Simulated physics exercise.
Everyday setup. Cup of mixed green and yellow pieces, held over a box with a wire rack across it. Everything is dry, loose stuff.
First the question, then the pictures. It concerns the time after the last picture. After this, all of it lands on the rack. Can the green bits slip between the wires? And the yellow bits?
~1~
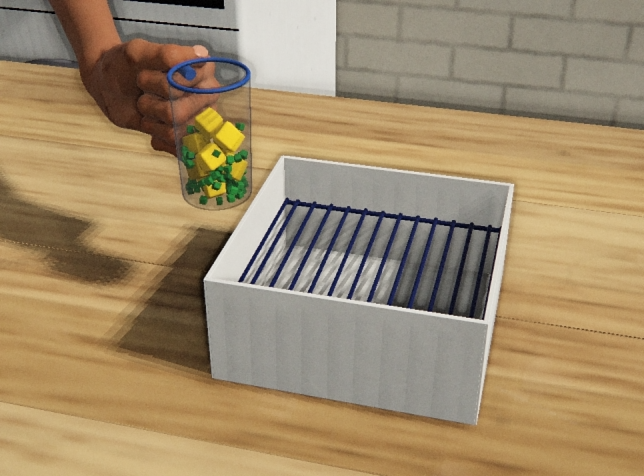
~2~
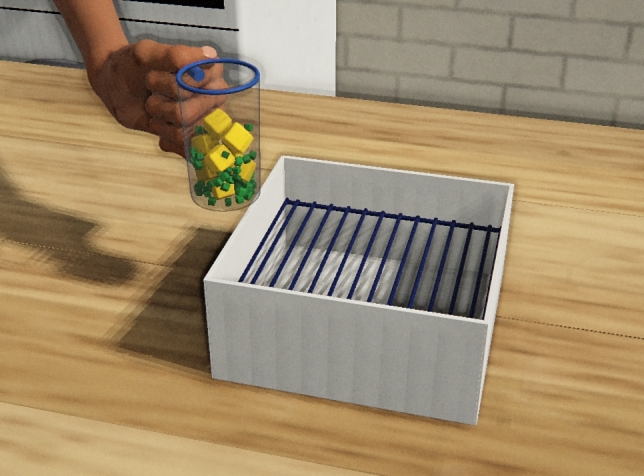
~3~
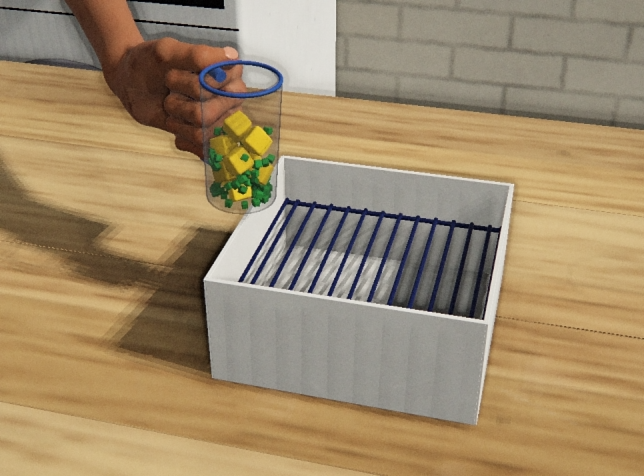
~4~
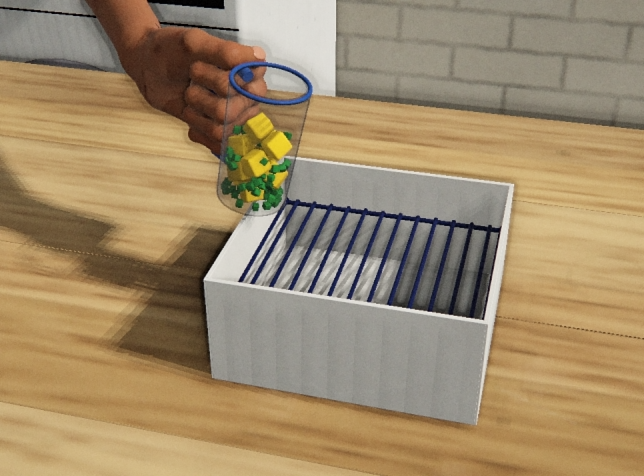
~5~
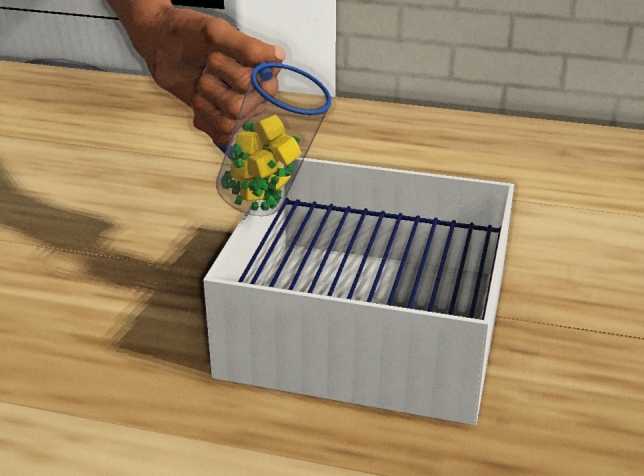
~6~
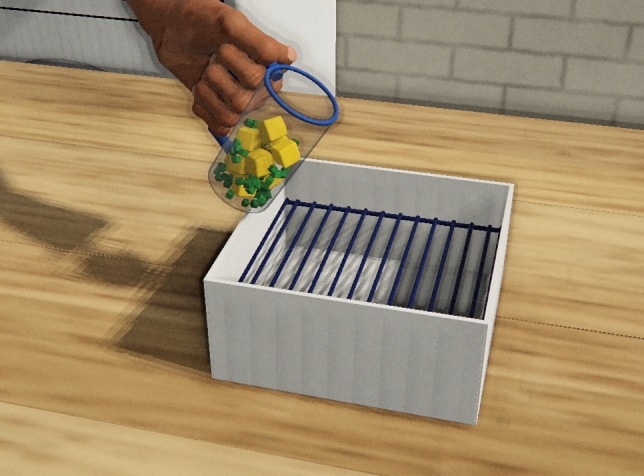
Result: Green fallen below, yellow kept above.
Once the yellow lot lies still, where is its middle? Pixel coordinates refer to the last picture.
Roughly (351, 264).
Then, 0.26 s past the last view, green ones, all in the cup; yellow ones, all in the cup.
Then, 0.58 s past the last view, green ones, all in the cup; yellow ones, all in the cup.
Then, 0.93 s past the last view, green ones, nearly all in the cup, a stray few on or over the wires; yellow ones, all in the cup.
Finally, green ones, a stray few on the wires, nearly all under the rack; yellow ones, all on the wires, none under the rack.
